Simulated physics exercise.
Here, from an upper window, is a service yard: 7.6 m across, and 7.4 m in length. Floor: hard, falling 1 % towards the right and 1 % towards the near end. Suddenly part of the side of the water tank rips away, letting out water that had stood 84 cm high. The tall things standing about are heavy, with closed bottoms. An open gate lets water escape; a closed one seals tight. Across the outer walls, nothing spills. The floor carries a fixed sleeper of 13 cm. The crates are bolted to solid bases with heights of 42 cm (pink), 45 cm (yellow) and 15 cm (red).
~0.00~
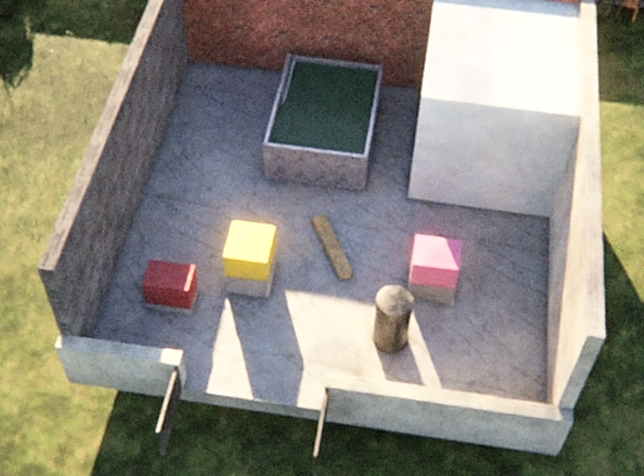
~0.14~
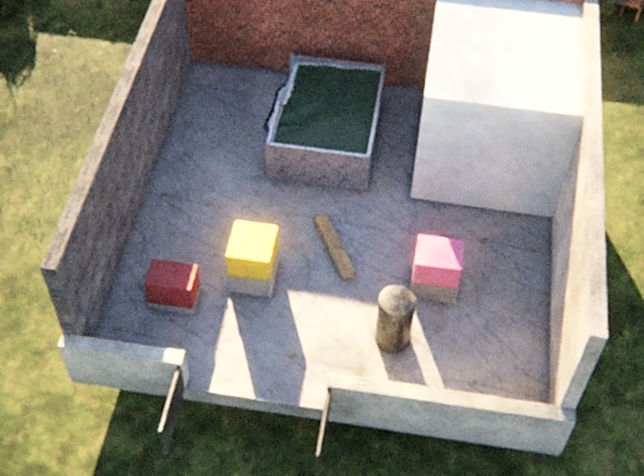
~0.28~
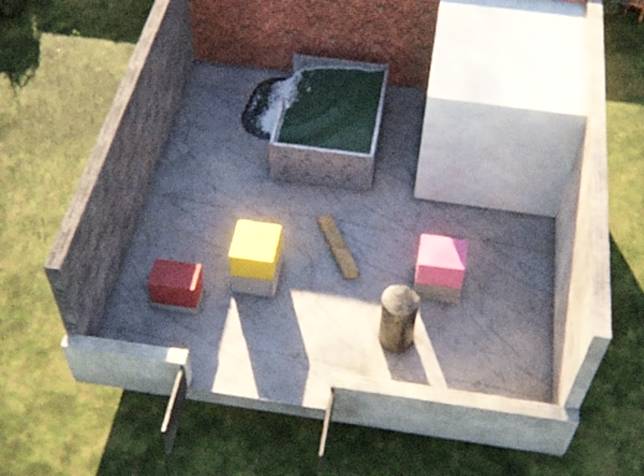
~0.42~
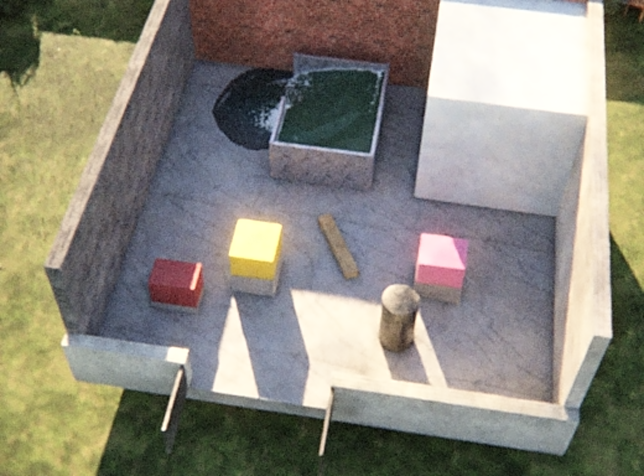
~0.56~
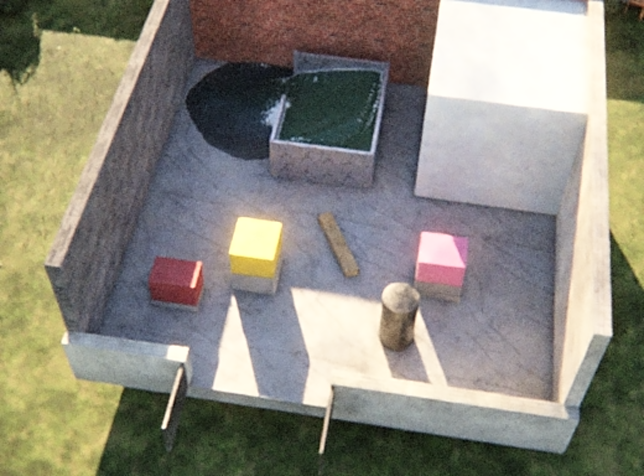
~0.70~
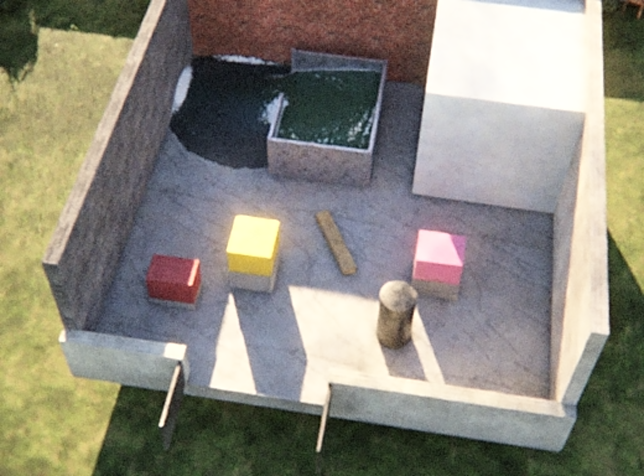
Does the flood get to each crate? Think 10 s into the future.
Pink crate keeps dry, yellow crate keeps dry, red crate gets wet.
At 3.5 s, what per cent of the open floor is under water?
Wet share: Near 45 percent.
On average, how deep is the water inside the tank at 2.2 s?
It averages close to 43 centimetres.
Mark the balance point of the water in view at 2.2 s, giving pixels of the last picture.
Near (272, 121).
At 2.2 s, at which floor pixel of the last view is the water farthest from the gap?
Point: Roughly (113, 283).
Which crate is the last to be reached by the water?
The pink one.
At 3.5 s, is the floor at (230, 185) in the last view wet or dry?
Awash.
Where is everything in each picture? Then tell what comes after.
In the first picture, still water, 84 cm deep, in the water tank at (325, 107).
In the second picture, water pours out at (288, 101) and has run 0.7 m, to (272, 132); deepest outside 30 cm, 84 cm at the water tank's back.
In the third picture, the front is at (249, 128), 1.0 m from the gap at (291, 101); 1.1 m2 of floor is under water; 84 cm left at the back of the water tank.
In the fourth picture, water pours out at (291, 102) and has run 1.5 m, to (217, 112); deepest outside 44 cm, 82 cm at the water tank's back.
In the fifth picture, water pours out at (291, 100) and has run 2.1 m, to (189, 104); deepest outside 45 cm, 74 cm at the water tank's back.
In the sixth picture, the front is at (170, 122), 2.4 m from the gap at (289, 98); 5.6 m2 of floor is under water; 72 cm left at the back of the water tank.
After 1.4 s water covers 15 % of the floor and is deepest (64 cm) near (201, 62); pink plinth not reached, yellow plinth not reached, red plinth not reached.
After 2.2 s water covers 25 % of the floor and is deepest (46 cm) near (227, 90); pink plinth not reached, yellow plinth not reached, red plinth reached.
After 3.5 s water covers 45 % of the floor and is deepest (37 cm) near (98, 356); pink plinth not reached, yellow plinth reached, red plinth reached.
After 6.0 s water covers 70 % of the floor and is deepest (28 cm) near (88, 354); pink plinth reached, yellow plinth reached, red plinth reached.
After 10.0 s water covers 90 % of the floor and is deepest (18 cm) near (536, 424); highest at the pink plinth 6 cm, highest at the yellow plinth 31 cm, highest at the red plinth 31 cm.
